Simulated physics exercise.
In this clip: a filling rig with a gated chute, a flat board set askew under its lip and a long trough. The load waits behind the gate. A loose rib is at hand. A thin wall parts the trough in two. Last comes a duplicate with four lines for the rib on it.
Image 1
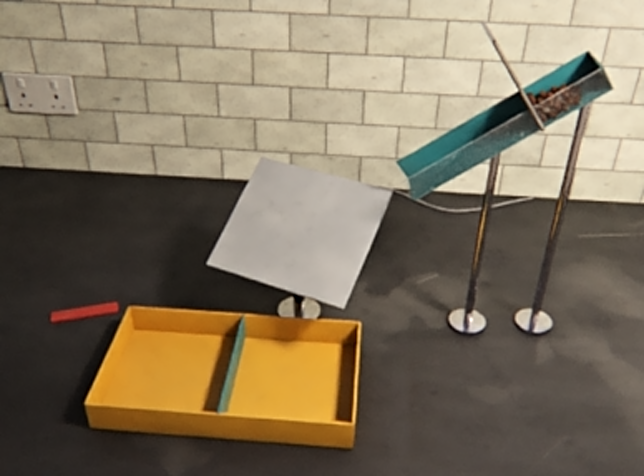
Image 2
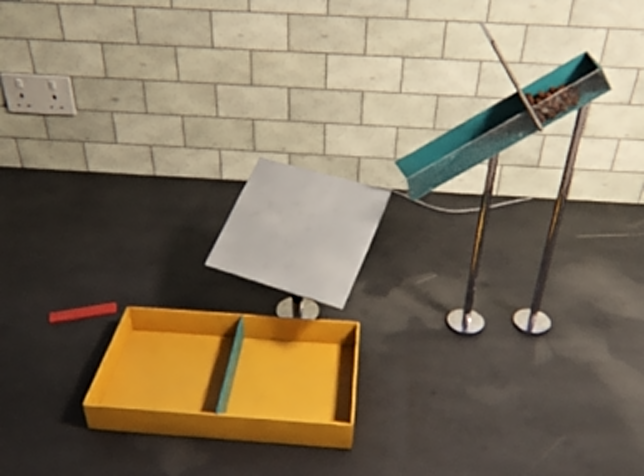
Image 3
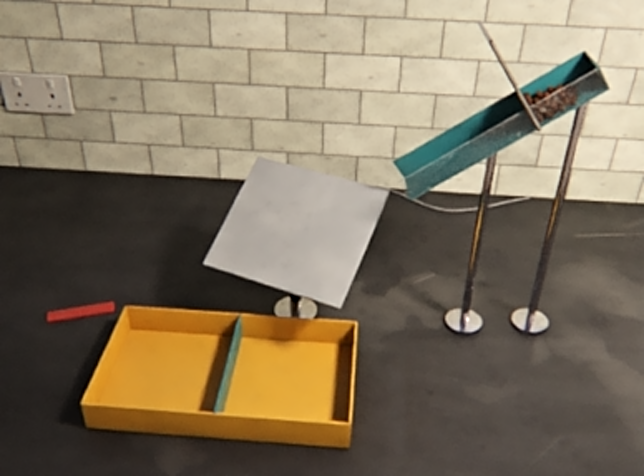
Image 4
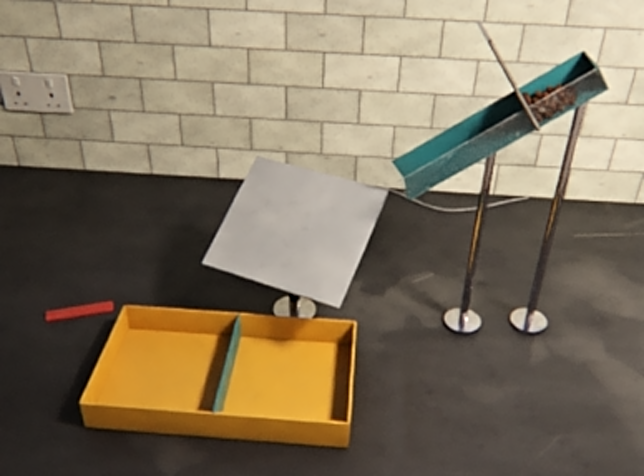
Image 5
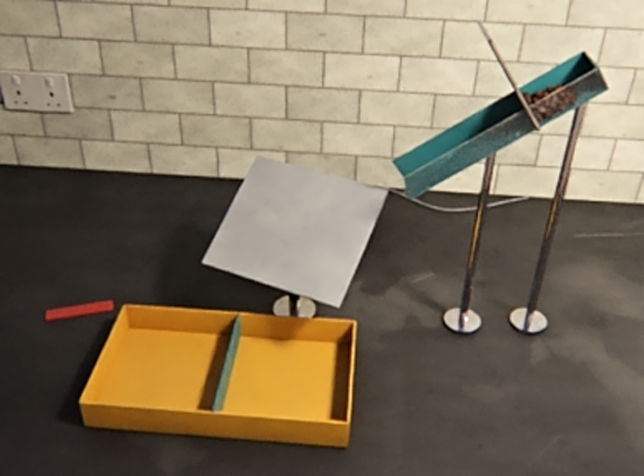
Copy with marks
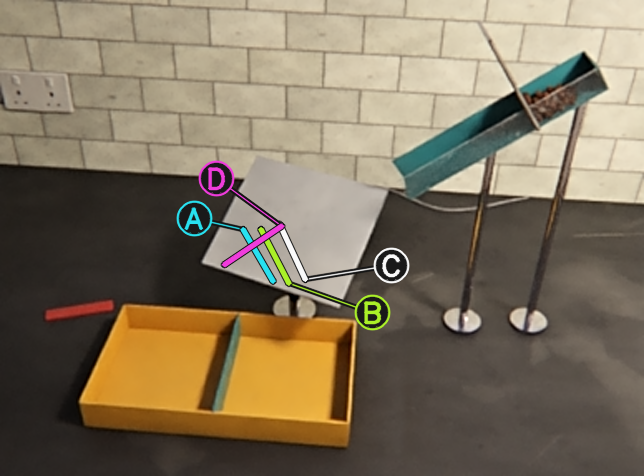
A teal chute holding small brown pieces stands motionless above a tilted grey board and a divided yellow tray.
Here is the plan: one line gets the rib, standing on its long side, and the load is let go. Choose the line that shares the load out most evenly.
D is best.
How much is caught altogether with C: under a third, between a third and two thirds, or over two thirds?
It is over two thirds.
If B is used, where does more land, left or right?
Right.
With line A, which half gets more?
Right.
On the marked copy, line A from (243, 229) to (273, 281); line B from (261, 229) to (288, 283); line C from (279, 224) to (305, 279); line D from (281, 226) to (224, 264).
With A, of what is caught, a small part in the left half, nearly all in the right.
With B, of what is caught, a stray few in the left half, nearly all in the right.
With C, of what is caught, a stray few in the left half, nearly all in the right.
With D, of what is caught, about half in the left half, about half in the right.
